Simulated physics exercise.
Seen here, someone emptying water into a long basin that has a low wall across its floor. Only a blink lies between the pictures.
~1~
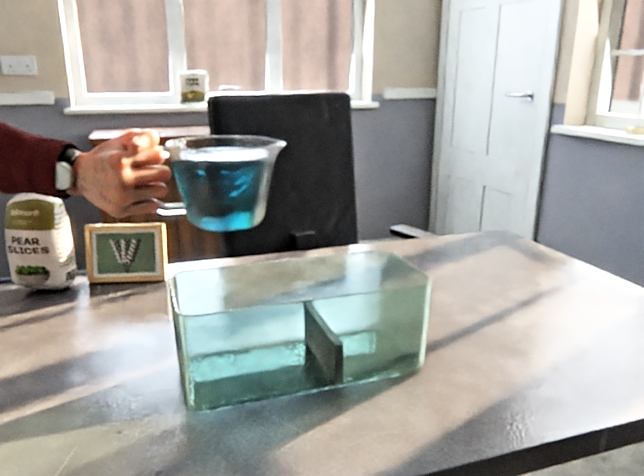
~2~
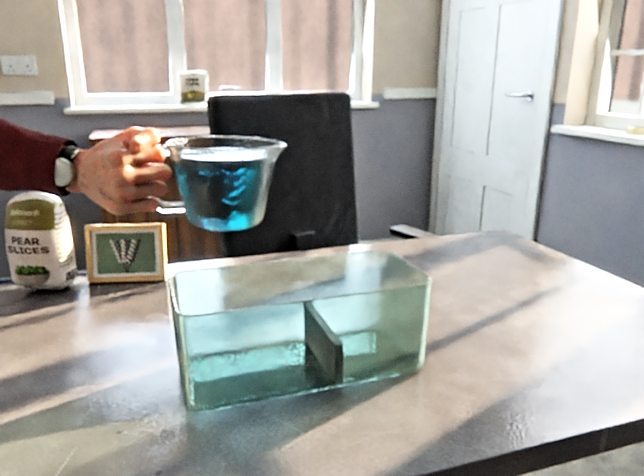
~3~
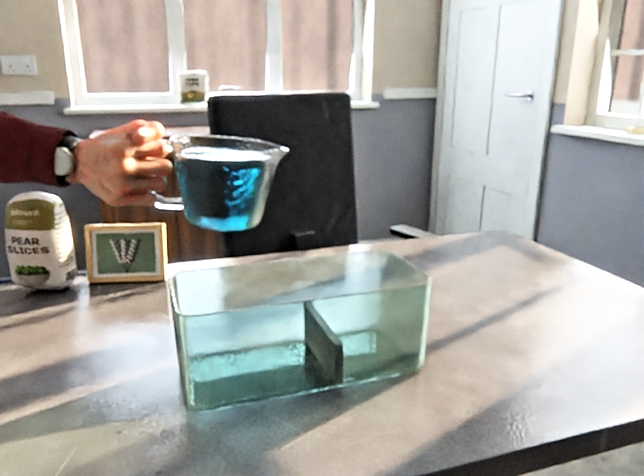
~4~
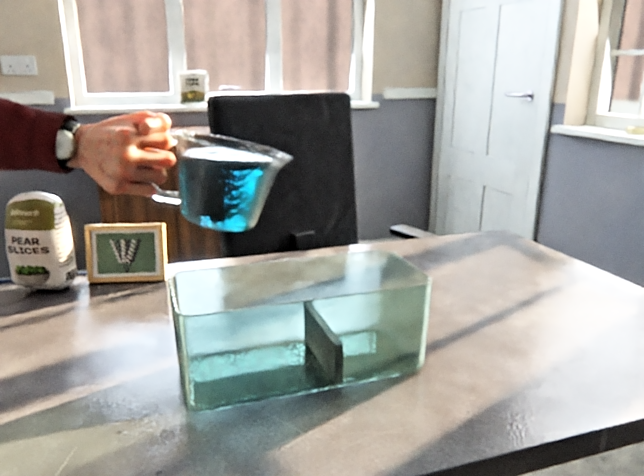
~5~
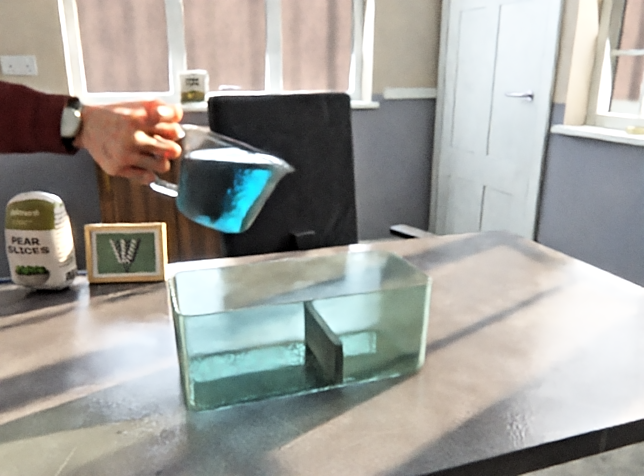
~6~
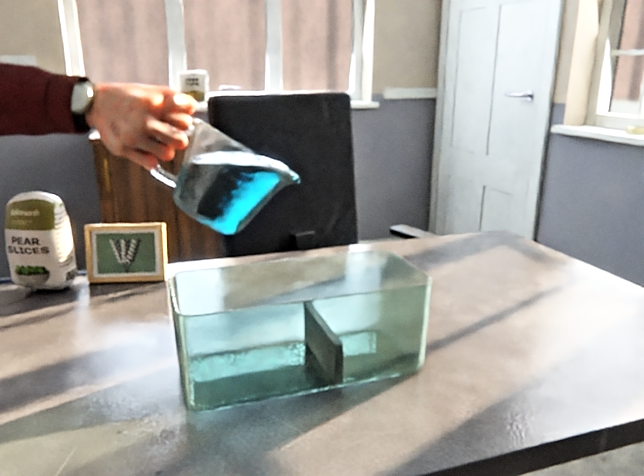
A hand in a dark red sleeve and wristwatch holds a clear glass jug of blue water above a long glass basin with a low dividing wall, seen from slightly above across a sunlit table. A white bag labelled pear slices and a small framed picture stand at left, before a black chair, windows and pale door. The hand rises slightly, tilting the jug steadily rightward until blue water reaches its lip, while the camera stays still.
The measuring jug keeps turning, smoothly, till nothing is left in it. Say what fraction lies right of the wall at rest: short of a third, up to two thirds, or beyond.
The share right of the wall is between a third and two thirds.
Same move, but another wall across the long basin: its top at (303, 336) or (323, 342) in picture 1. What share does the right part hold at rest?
Near 85 % and 45 %.
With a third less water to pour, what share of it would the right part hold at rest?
Near 15 %.
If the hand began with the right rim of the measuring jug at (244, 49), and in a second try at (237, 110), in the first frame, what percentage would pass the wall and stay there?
Near 15 % and 5 %.
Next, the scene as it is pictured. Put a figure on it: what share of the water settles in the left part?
About 55 per cent.
A moment on, the measuring jug is tipped on its side and 34 per cent is still to pour, 7 is left of the wall and 29 right of it.
Next, the measuring jug is tipped right over and 4 per cent is still to pour, 45 is left of the wall and 43 right of it.
Then the measuring jug is tipped right over and 0 per cent is still to pour, 55 is left of the wall and 42 right of it.
Later the measuring jug is tipped right over and 0 per cent is still to pour, 56 is left of the wall and 42 right of it.
Finally, 56 per cent lies left of the wall, 42 right of it and 2 outside.
